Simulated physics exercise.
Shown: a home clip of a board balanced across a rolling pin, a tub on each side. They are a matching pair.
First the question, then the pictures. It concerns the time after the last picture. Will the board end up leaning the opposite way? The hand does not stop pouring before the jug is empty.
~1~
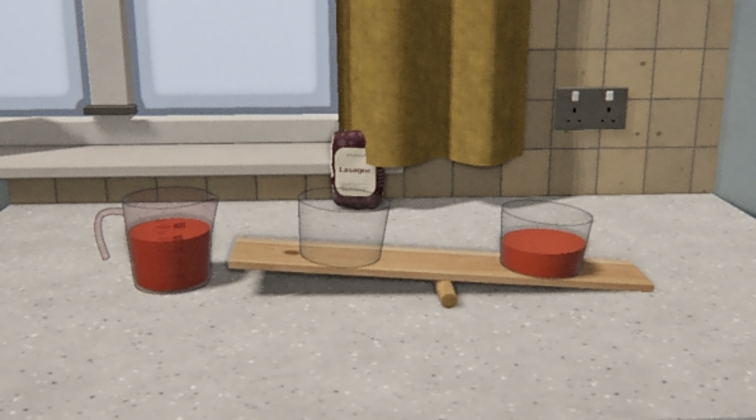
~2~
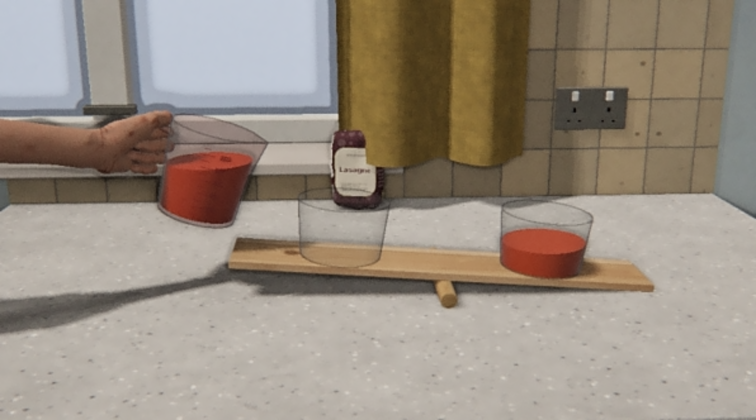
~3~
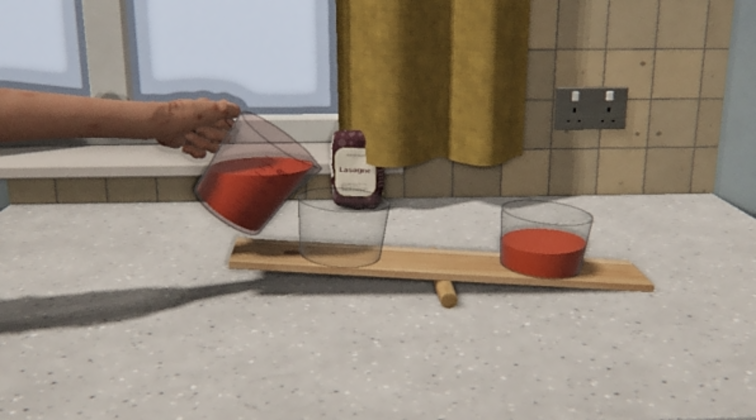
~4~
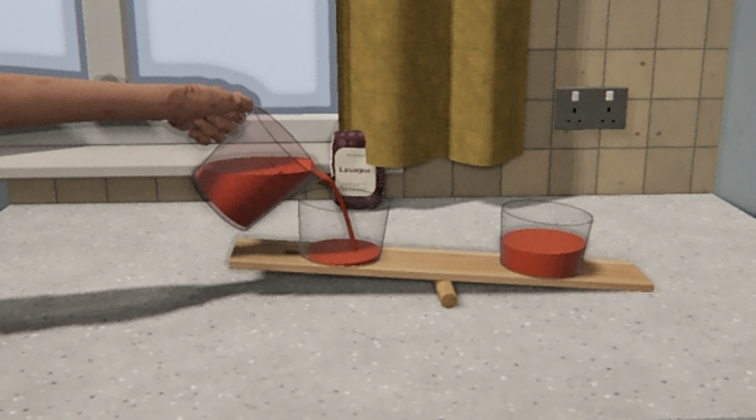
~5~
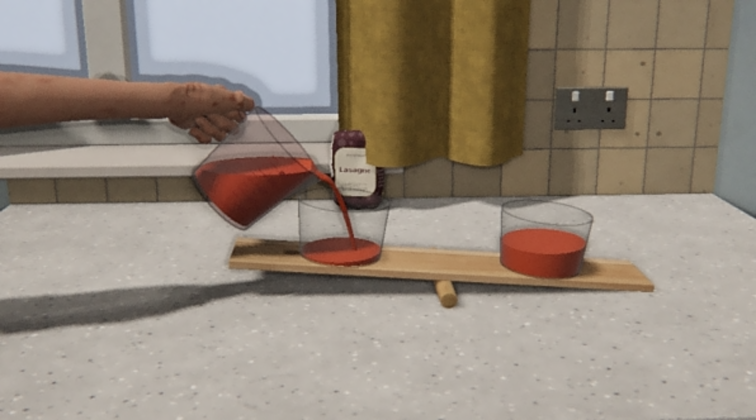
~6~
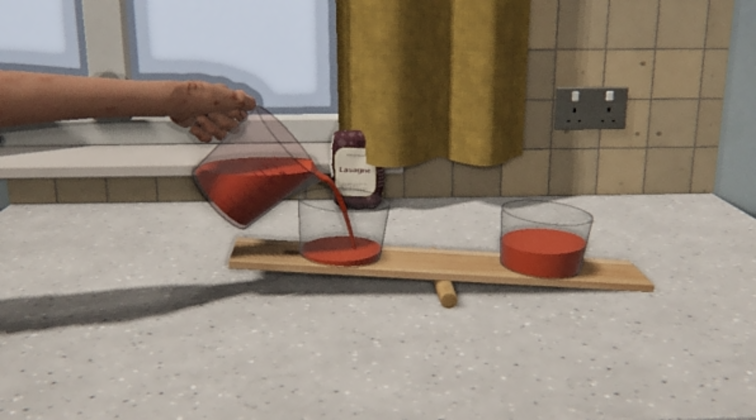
Yes.
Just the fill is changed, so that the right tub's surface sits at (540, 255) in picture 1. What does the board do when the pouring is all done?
My guess is that it tilts the other way.
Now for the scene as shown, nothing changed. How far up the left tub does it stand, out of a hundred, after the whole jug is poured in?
The level sits near 75 per cent of the height.
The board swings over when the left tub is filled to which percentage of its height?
I reckon close to 45 in a hundred.
Shortly, the left tub is about a third full; the board leans as before.
Then, the left tub is about two thirds full; the board has swung over, and that end is down.
At the finish, the left tub is about three quarters full; the board has swung over, and that end is down.
